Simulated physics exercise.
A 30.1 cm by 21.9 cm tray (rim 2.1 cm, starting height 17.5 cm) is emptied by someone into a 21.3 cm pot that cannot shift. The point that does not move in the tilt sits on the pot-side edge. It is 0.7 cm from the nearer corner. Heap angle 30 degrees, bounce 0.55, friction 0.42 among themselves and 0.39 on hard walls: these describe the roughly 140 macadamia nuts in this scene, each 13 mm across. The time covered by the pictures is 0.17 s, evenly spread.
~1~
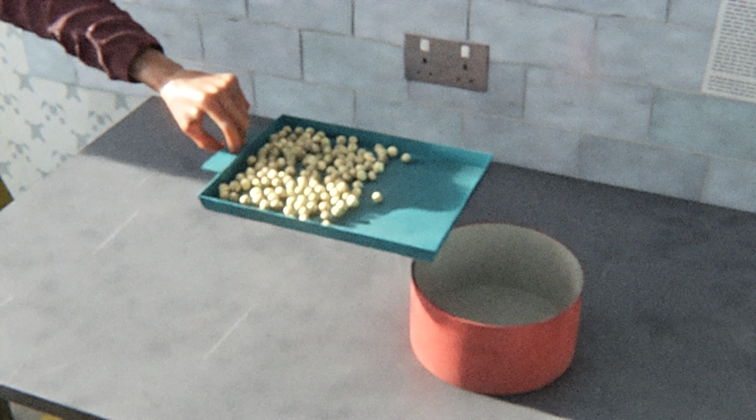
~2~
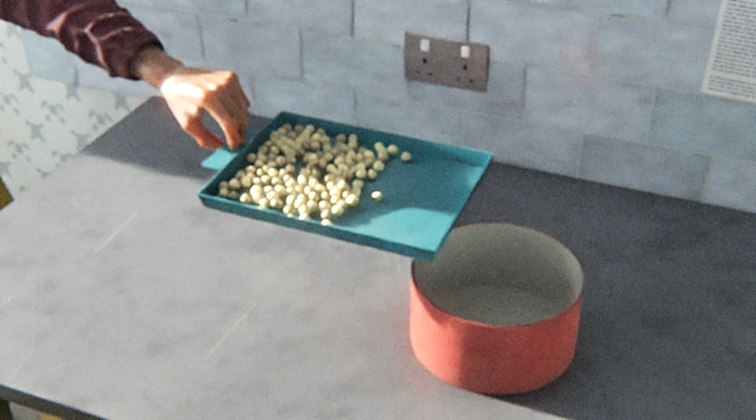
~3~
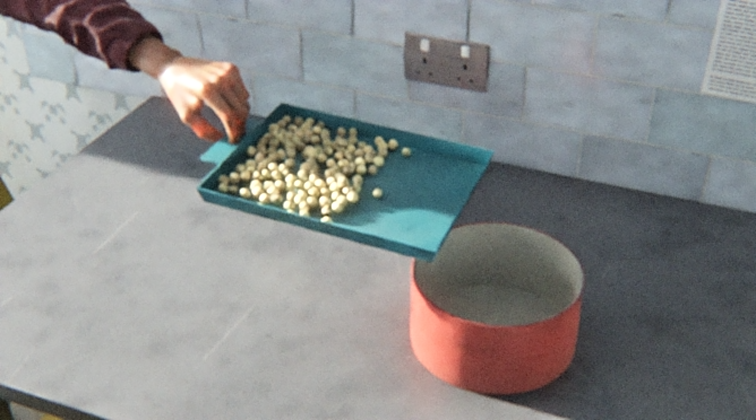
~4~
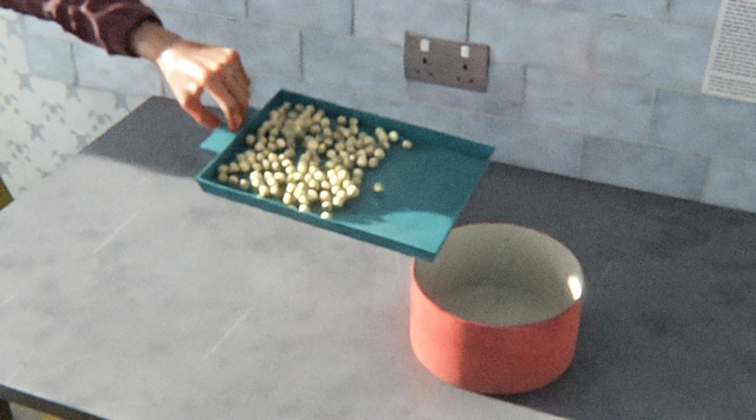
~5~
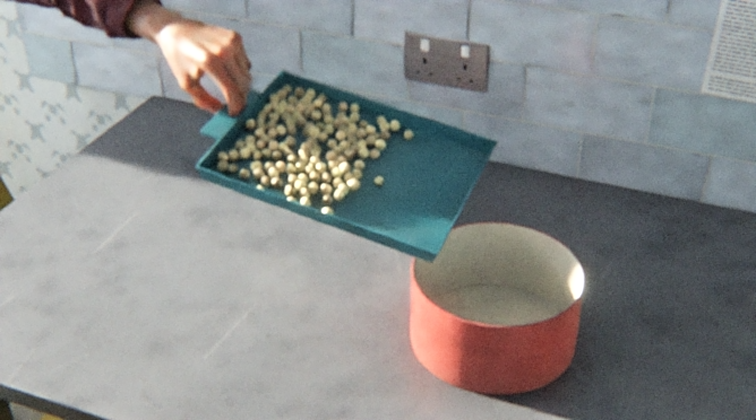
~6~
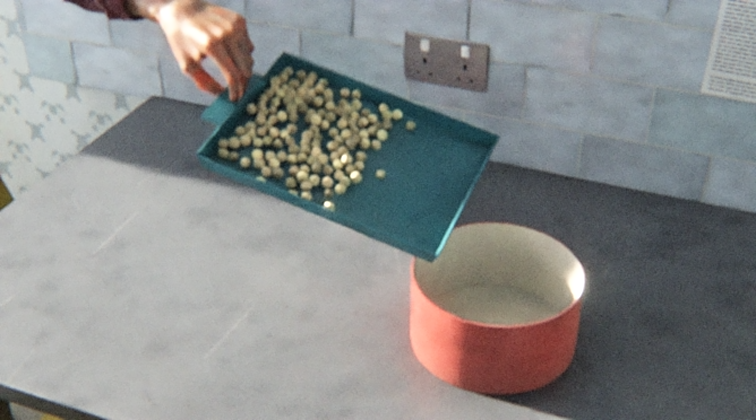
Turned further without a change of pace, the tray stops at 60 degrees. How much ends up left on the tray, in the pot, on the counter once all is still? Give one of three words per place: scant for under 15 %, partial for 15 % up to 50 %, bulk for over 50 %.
Left on the tray - partial, pot - scant, counter - bulk.
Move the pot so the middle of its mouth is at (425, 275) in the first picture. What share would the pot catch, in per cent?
The share would be some 10 per cent.
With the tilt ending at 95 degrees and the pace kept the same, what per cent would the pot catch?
Around 10 %, I reckon.
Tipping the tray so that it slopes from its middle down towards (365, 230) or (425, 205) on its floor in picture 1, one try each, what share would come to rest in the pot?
That would be close to 0 per cent, then close to 50 per cent.
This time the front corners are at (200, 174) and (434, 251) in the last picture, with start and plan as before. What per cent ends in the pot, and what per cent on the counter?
Pot 0 % / counter 60 %.
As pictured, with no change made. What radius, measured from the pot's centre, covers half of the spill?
I'd say close to 30 centimetres.
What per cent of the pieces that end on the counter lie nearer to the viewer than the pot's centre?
Share: Some 100 %.
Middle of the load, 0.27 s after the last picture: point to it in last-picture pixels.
Close to pixel (365, 124).
Then, 0.16 s after the last picture, tilt 40 degrees; the tray holds 100 %, the pot 0 %.
Then, 0.27 s after the last picture, tilt 55 degrees; the tray holds 100 %, the pot 0 %.
Then, 0.51 s after the last picture, tilt 60 degrees; the tray holds 45 %, the pot 0 %.
In the end, tray 25 %, pot 10 %, counter 65 %.
